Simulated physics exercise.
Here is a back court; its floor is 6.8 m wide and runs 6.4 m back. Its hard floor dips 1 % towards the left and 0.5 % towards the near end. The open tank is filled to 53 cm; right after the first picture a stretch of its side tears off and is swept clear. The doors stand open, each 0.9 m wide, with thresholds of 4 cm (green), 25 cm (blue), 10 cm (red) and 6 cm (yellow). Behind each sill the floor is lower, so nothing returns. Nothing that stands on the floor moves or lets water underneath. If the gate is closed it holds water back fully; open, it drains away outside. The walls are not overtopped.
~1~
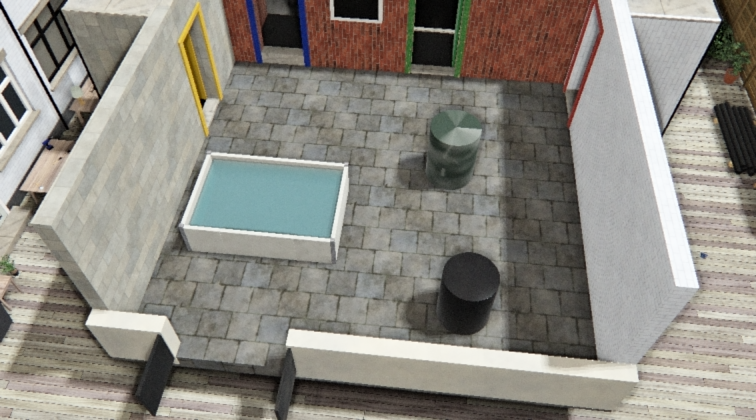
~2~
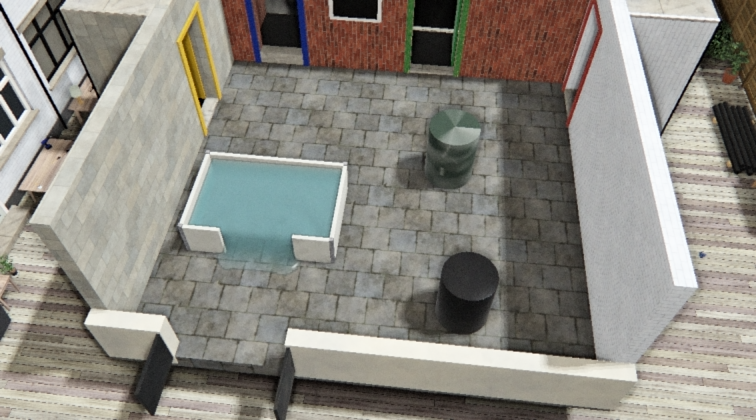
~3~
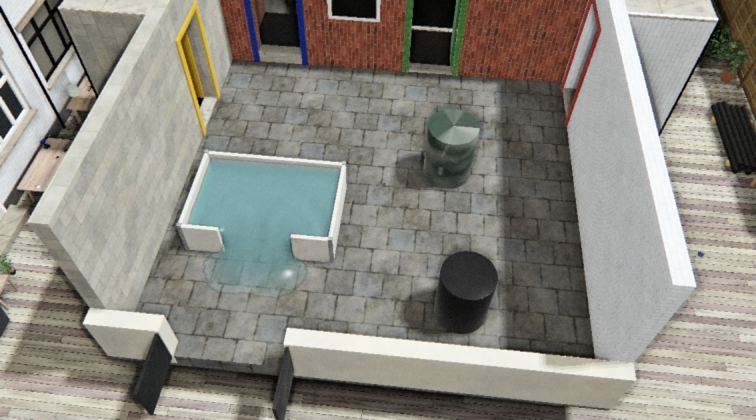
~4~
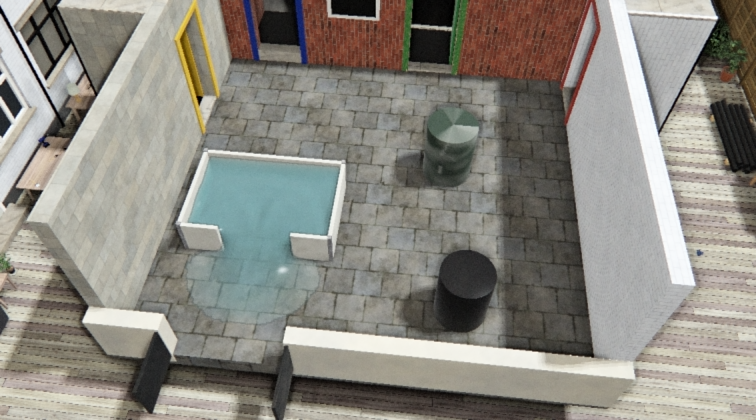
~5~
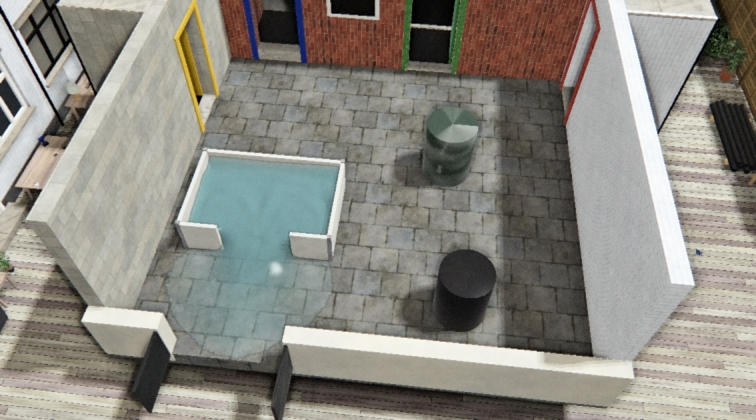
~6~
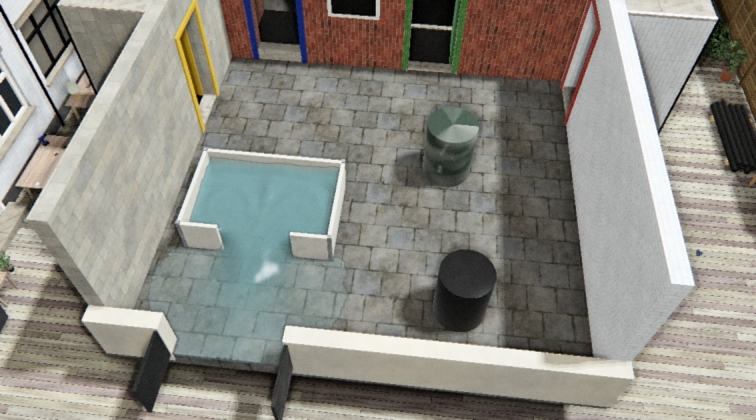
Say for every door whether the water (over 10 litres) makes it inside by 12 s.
Door by door: At the green door it keeps below the limit; at the blue door it does not reach the limit; at the red door it does not reach the limit; at the yellow door it keeps below the limit.
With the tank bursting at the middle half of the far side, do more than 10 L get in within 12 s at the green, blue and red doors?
Against that limit: Green past it, blue under, red not over.
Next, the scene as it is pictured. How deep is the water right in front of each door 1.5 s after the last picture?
In cm: Green 0, blue 0, red 0, yellow 0.
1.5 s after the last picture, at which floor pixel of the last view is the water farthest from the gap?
Around (468, 367).
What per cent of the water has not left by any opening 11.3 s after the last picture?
About 36 per cent.
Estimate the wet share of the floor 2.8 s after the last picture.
Near 25 per cent is wet.
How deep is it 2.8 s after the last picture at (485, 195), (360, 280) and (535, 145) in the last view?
Roughly 0, 1 and 0 cm, in turn.
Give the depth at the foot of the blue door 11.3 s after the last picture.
About 2.0 cm.
Then, 0.7 s after the last picture water covers 10 % of the floor and is deepest (28 cm) near (125, 332); green door not reached, blue door not reached, red door not reached, yellow door not reached.
Then, 1.5 s after the last picture water covers 15 % of the floor and is deepest (22 cm) near (137, 334); green door not reached, blue door not reached, red door not reached, yellow door not reached.
Then, 2.8 s after the last picture water covers 25 % of the floor and is deepest (16 cm) near (255, 261); green door not reached, blue door not reached, red door not reached, yellow door not reached.
Then, 6.3 s after the last picture water covers 35 % of the floor and is deepest (10 cm) near (125, 332); green door not reached, blue door 3 cm at the sill, 0 L in, red door not reached, yellow door 2 cm at the sill, 0 L in.
Then, 11.3 s after the last picture water covers 45 % of the floor and is deepest (6 cm) near (125, 332); green door not reached, blue door 2 cm at the sill, 0 L in, red door not reached, yellow door 2 cm at the sill, 0 L in.
